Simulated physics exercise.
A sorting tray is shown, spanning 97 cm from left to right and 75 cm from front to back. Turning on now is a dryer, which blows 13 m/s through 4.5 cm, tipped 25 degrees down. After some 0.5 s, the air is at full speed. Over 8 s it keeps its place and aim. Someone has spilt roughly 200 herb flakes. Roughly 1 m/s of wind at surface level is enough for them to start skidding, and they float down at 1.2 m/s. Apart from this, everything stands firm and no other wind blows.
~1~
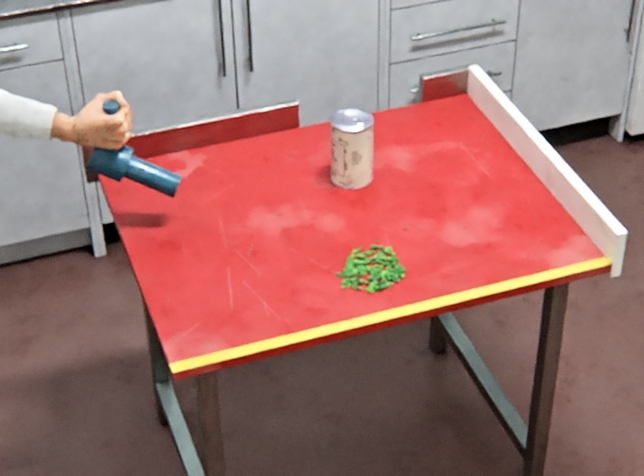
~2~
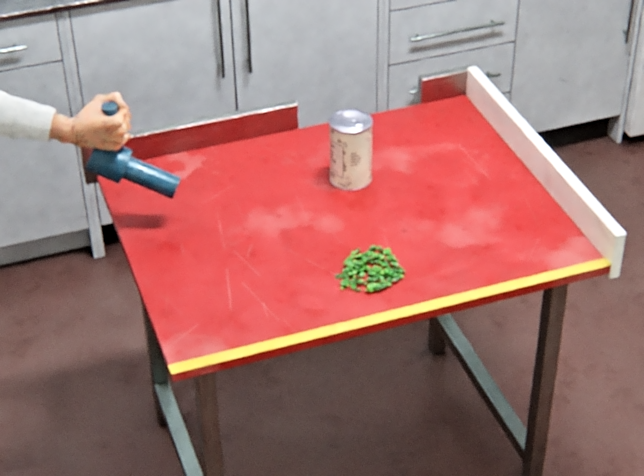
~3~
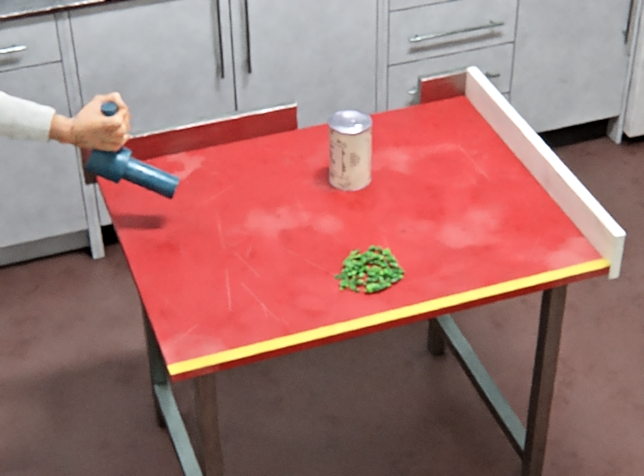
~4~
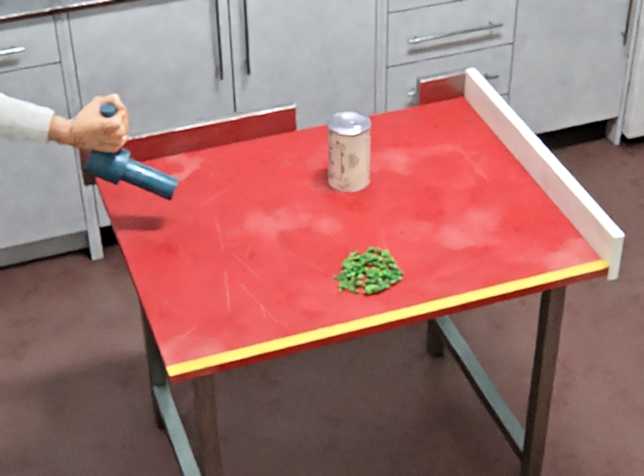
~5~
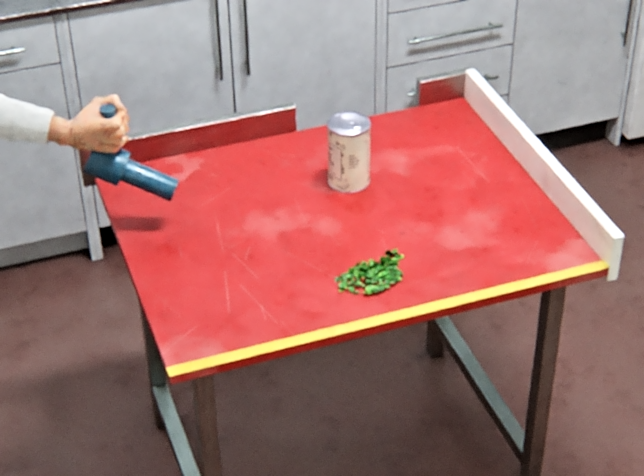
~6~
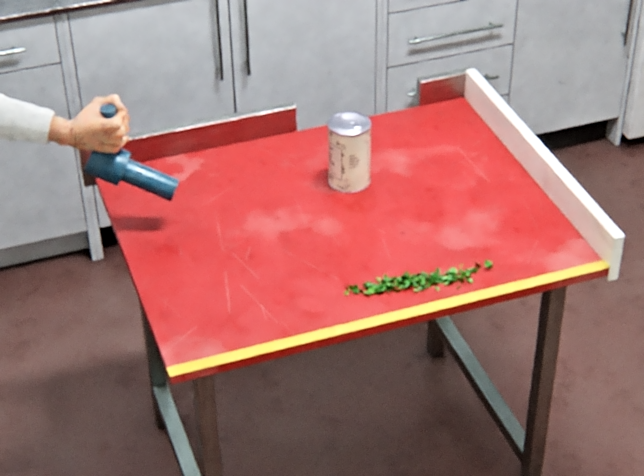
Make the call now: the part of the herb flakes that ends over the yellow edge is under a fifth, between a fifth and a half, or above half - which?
My call is over half.
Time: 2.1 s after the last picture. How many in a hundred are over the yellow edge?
Share: Approx. 100 %.
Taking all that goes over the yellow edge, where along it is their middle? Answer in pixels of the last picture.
Somewhere about (504, 294).
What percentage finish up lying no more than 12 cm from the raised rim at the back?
About 0 %.
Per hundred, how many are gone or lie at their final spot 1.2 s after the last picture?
The share is roughly 100 %.
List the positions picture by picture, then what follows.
In the first frame, the middle of the herb flakes is near (372, 270), none has stirred yet and the mouth of the dryer is at (177, 187).
In the second frame, the middle of the herb flakes is near (371, 270), none has stirred yet and the yellow edge is centred on (402, 317).
In the third frame, the middle of the herb flakes is near (370, 270), none has stirred yet and the top of a tin is at (350, 121).
In the fourth frame, the middle of the herb flakes is near (369, 272) and none has stirred yet.
In the fifth frame, the middle of the herb flakes is near (374, 270), the farthest in sight from the dryer is at (399, 280) and about 25 % have left their places.
In the sixth frame, the middle of the herb flakes is near (414, 280), the farthest in sight from the dryer is at (490, 266) and about 85 % have left their places.
Then, 1.2 s after the last picture, 0 % are on the move or not yet settled, 100 % are over the yellow edge.
Then, 2.1 s after the last picture, 0 % are on the move or not yet settled, 100 % are over the yellow edge.
Then, 4.0 s after the last picture, 0 % are on the move or not yet settled, 100 % are over the yellow edge.
Then, 7.6 s after the last picture, at the end, 100 % are over the yellow edge.
